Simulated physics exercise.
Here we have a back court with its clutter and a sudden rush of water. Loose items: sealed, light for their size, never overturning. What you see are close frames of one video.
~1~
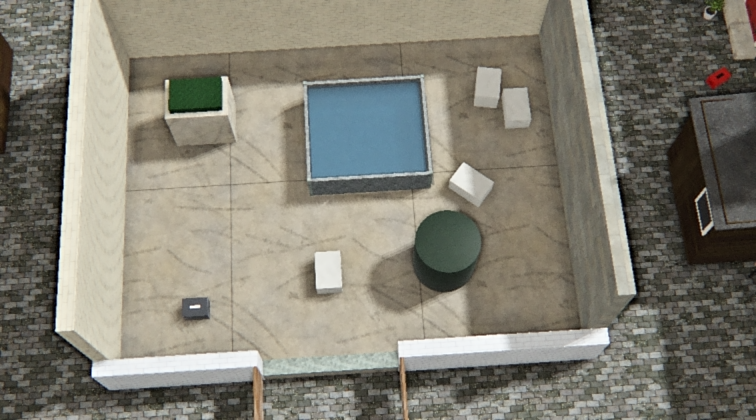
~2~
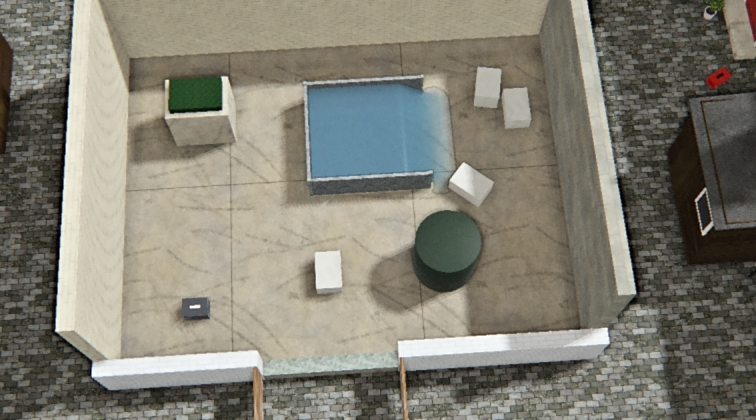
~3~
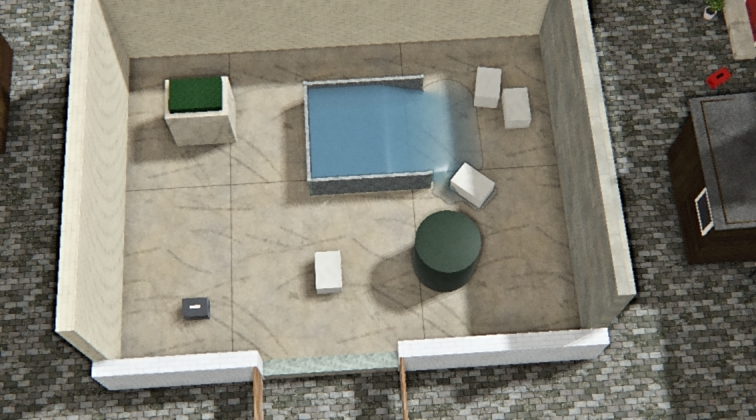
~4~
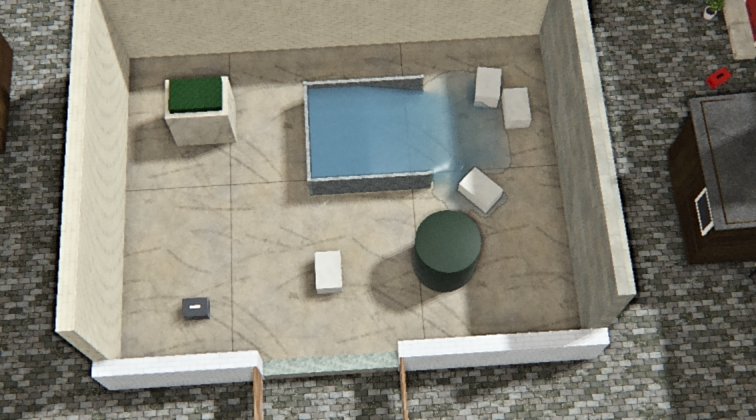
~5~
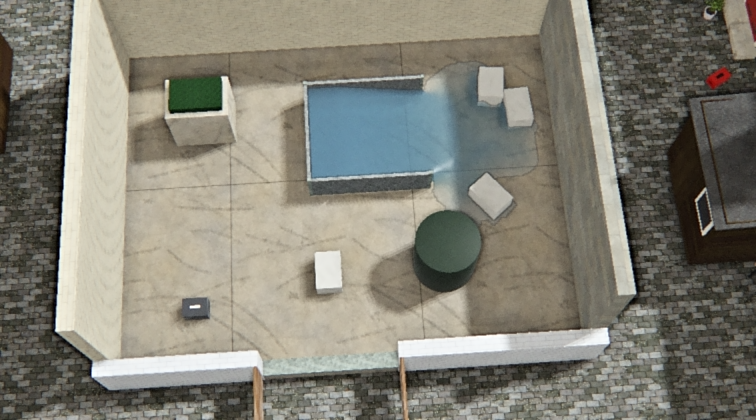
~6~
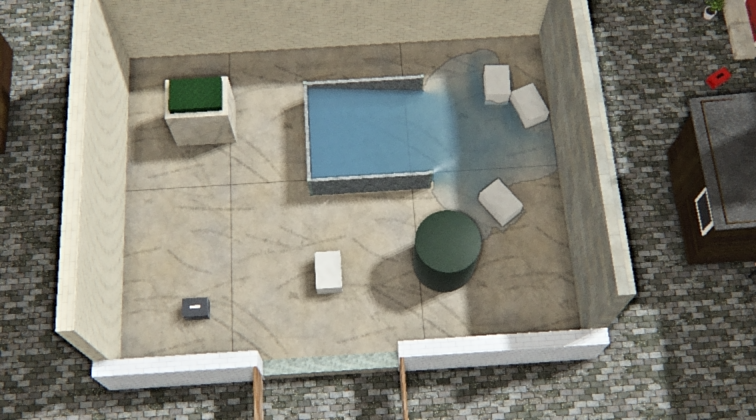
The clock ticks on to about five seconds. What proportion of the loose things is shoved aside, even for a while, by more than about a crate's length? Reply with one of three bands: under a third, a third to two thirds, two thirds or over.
A third to two thirds.
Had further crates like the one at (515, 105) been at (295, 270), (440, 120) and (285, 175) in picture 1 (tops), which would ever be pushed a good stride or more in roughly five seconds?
Stays put, shoved clear, stays put.
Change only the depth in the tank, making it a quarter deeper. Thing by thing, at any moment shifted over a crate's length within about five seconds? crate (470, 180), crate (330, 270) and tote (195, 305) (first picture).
Answers in the order asked: Went past the threshold, went past the threshold, stayed within the threshold.
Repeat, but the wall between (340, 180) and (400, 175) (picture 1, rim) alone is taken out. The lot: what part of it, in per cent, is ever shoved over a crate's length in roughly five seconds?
It comes out at roughly 20 per cent.
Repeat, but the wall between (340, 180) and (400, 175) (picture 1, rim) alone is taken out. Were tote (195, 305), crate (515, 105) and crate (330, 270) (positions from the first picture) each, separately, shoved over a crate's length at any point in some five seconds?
Listed in turn, never travels that far, never travels that far, ends up that far off.
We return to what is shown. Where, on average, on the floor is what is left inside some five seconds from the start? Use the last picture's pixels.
On the floor of the last picture, roughly (309, 201).
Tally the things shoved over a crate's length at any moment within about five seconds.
Count: 3.
A moment on, 1 of 5 are well off their spots; 0 afloat.
Next, 3 of 5 are well off their spots; 2 afloat.
Later, 3 of 5 are well off their spots; 2 afloat.
In the end, 3 of 5 are well off their spots, and 3 have been at some point; 1 afloat.
